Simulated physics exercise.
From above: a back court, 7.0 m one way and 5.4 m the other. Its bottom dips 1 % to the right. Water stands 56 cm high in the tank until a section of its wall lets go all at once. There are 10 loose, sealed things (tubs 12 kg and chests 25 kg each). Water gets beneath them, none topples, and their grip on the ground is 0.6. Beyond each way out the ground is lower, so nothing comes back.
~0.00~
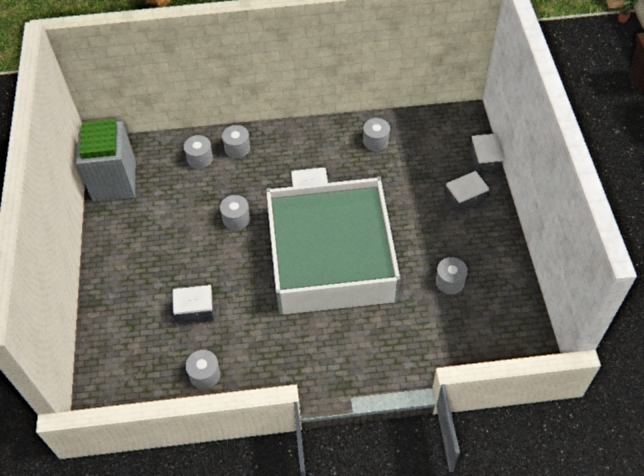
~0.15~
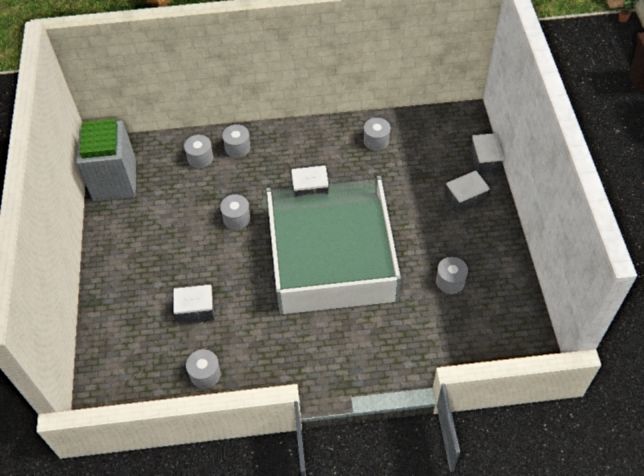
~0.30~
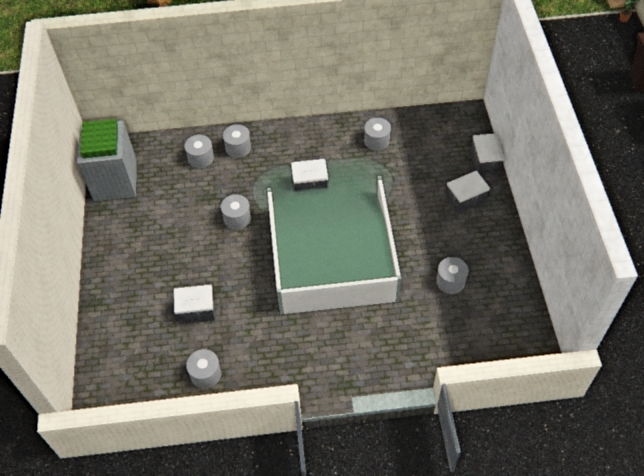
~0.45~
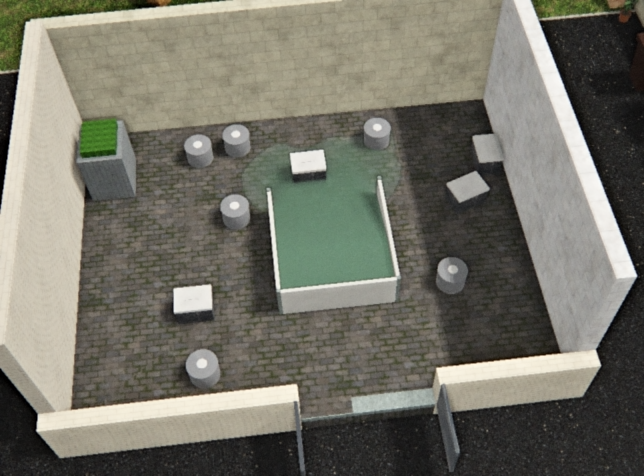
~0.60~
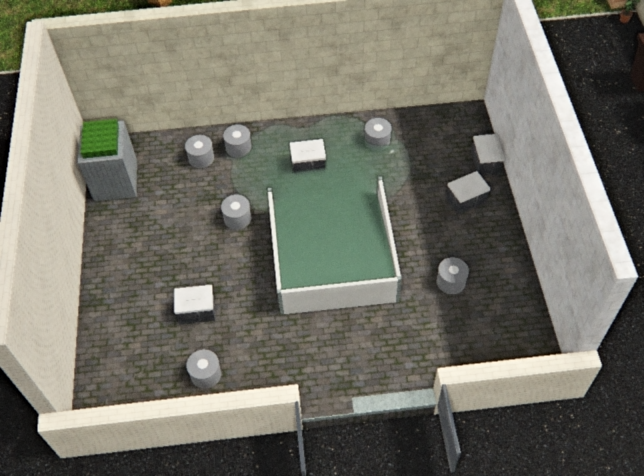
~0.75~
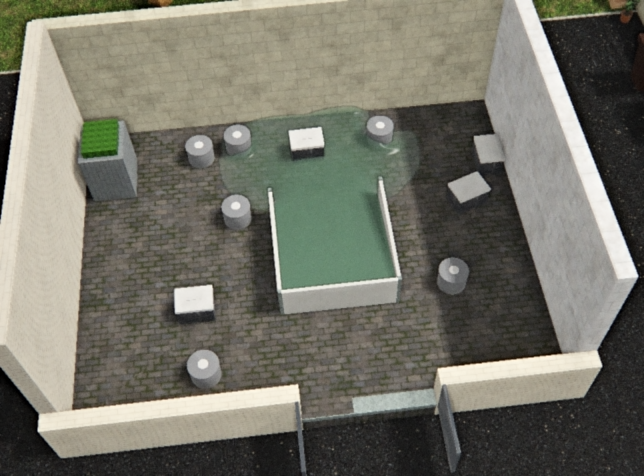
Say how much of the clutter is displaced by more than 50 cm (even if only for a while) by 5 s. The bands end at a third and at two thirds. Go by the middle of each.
Share: From one to two thirds.
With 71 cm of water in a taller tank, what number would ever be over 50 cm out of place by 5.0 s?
Then 6.
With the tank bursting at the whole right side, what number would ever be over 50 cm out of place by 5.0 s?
In that case 4 of them.
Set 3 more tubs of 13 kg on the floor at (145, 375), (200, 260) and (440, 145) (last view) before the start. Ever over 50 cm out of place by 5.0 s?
In turn: Under, short of it, more.
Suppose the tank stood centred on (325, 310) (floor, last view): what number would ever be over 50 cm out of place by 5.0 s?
In that case 7 of them.
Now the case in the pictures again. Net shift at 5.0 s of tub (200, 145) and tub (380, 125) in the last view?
In turn: 200 cm, 200 cm.
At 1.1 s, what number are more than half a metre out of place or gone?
I count 1.
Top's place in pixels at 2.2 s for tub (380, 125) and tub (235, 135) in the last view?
Around (481, 104) and (164, 130).
After 1.1 s 1 of 10 are over 50 cm from their spots; 0 afloat.
After 2.2 s 3 of 10 are over 50 cm from their spots; 2 afloat.
After 3.5 s 5 of 10 are over 50 cm from their spots; 2 afloat.
After 5.0 s 6 of 10 are over 50 cm from their spots, and 6 have been at some point; 2 afloat.
